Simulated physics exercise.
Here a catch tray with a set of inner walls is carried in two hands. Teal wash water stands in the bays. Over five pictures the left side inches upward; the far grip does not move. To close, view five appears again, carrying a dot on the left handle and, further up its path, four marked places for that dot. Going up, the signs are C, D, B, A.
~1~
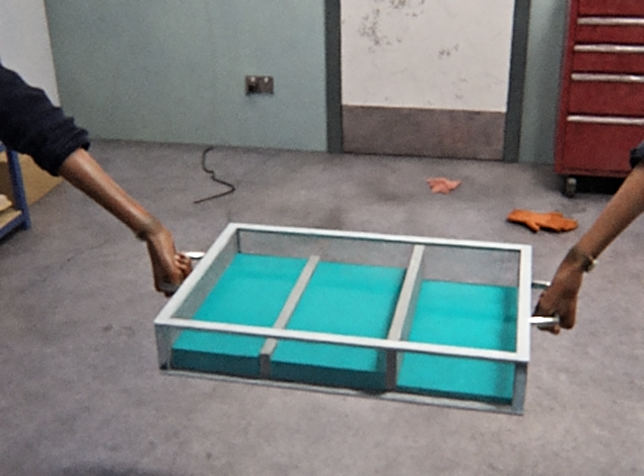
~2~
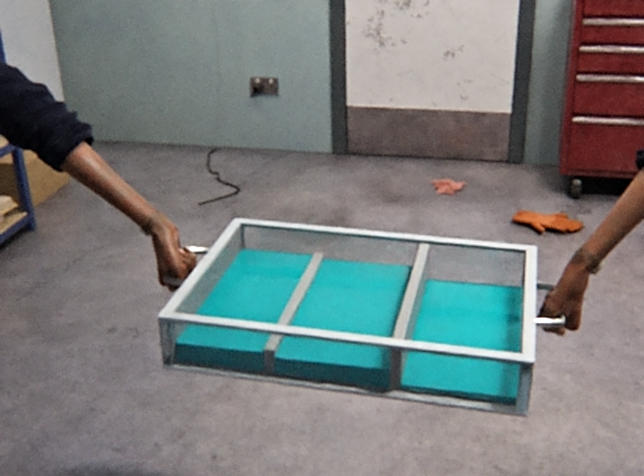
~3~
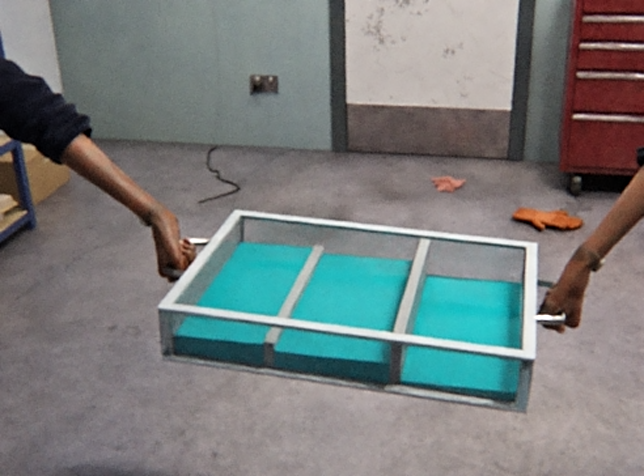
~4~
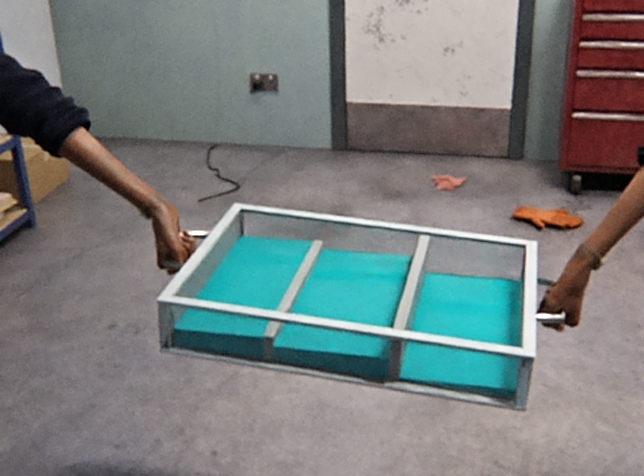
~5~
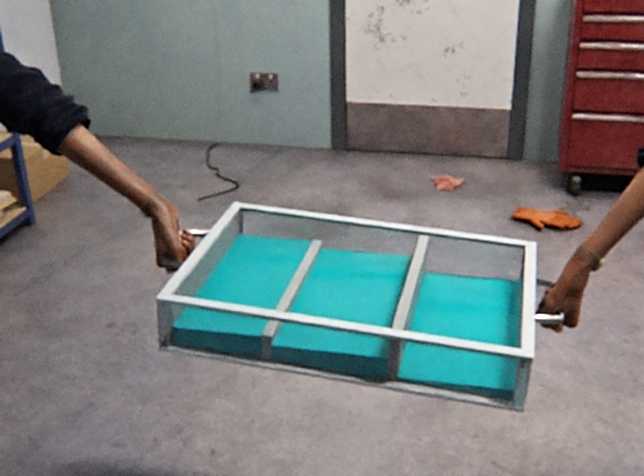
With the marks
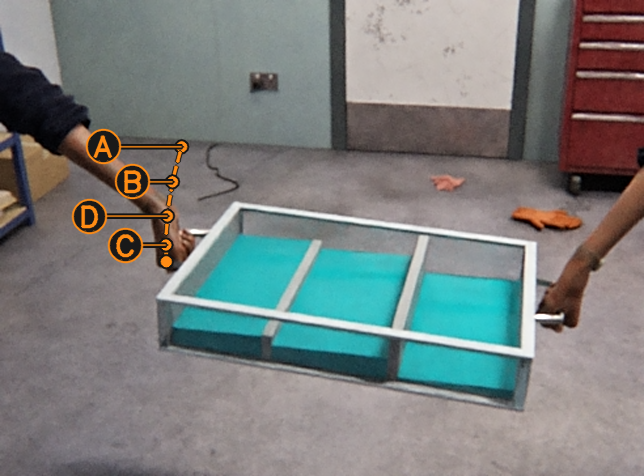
The video shows two hands holding a clear-sided tray with teal contents in three bays above a grey floor; the left hand raises its end slightly, so the tray tilts gently down to the right.
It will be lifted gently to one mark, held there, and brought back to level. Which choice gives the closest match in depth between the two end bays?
The answer is stop A.
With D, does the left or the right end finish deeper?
The left end bay.
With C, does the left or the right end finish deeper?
The left end bay.
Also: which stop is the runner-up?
That is stop B.
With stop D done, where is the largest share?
It is the middle one.
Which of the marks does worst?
That would be C.
On the marked copy, A at (181, 146); B at (172, 181); C at (165, 245); D at (167, 216).
With A, the two end bays stand about equally deep; nothing spills.
With B, the left end bay stands a little deeper than the other; nothing spills.
With C, the left end bay stands much deeper than the other; nothing spills.
With D, the left end bay stands much deeper than the other; nothing spills.
